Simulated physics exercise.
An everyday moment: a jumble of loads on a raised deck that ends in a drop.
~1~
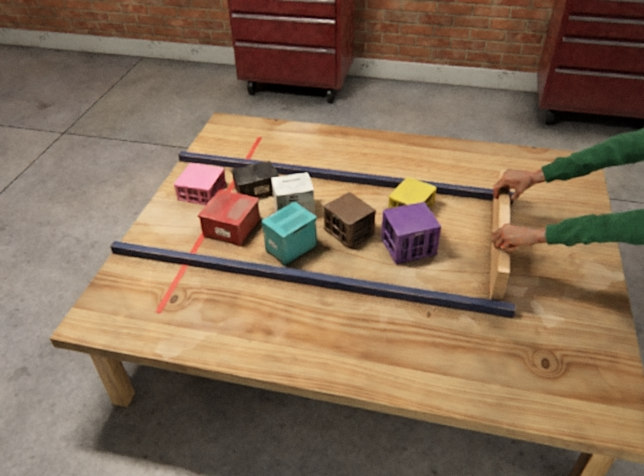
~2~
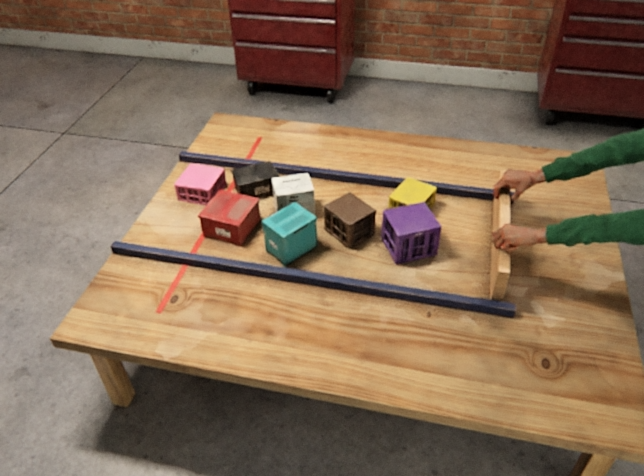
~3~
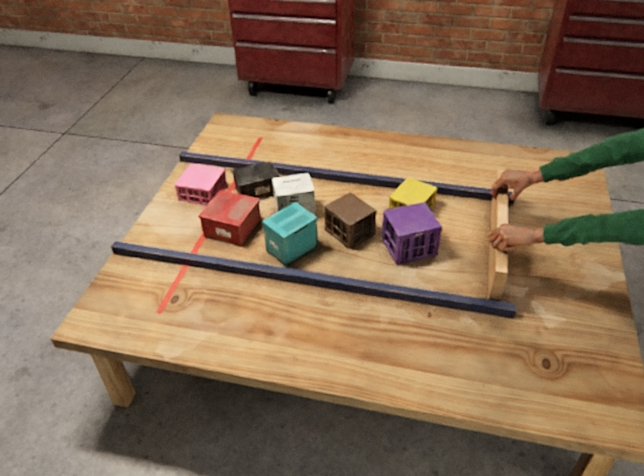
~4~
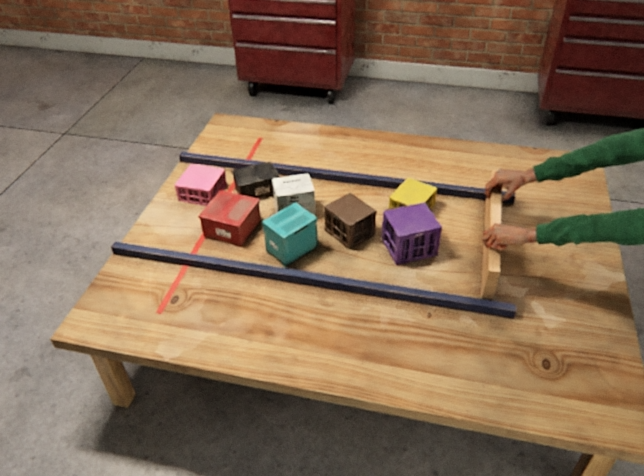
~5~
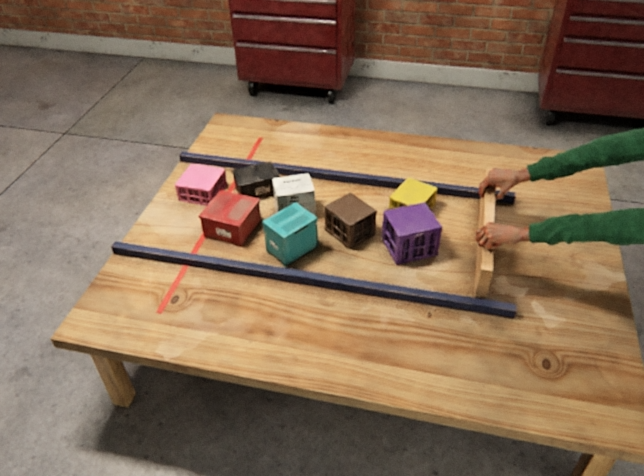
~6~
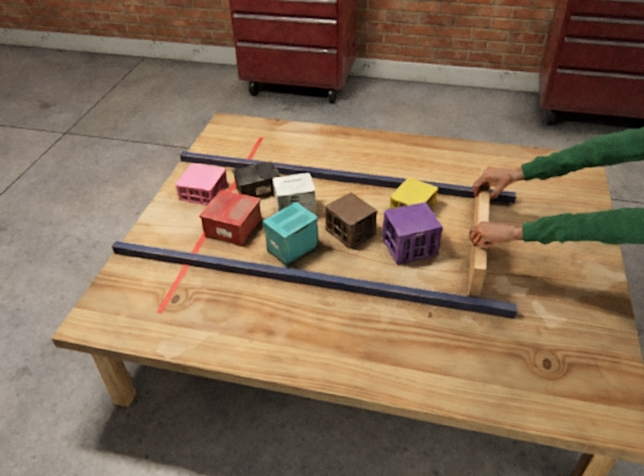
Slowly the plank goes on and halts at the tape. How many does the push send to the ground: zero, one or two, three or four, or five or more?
Outcome: The number that fall off is one or two.
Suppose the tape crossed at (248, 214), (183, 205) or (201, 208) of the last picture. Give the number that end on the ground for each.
In that order 1, 5 and 3.
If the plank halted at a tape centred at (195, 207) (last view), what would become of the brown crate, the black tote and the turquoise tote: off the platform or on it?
The brown crate drops off; the black tote tumbles off; the turquoise tote is kept.
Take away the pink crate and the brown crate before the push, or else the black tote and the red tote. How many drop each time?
It would be 0 and 2.
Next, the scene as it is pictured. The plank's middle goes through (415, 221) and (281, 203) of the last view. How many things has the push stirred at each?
3 and 8.
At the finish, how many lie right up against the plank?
The number is 3.
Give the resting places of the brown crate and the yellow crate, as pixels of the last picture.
First (168, 183), then (217, 178).
Soon after, none off yet; pink crate at rest near (202, 185); red tote at rest near (232, 217); black tote at rest near (257, 182).
After that, none off yet; pink crate at rest near (202, 185); red tote displaced a little near (207, 217); black tote displaced a little near (252, 174).
And then, none off yet; pink crate tilting well over near (151, 179); red tote displaced about its own width near (187, 219); black tote displaced about its own width near (232, 171).
In the end, the number that fall off is one or two; gone, white box and pink crate.
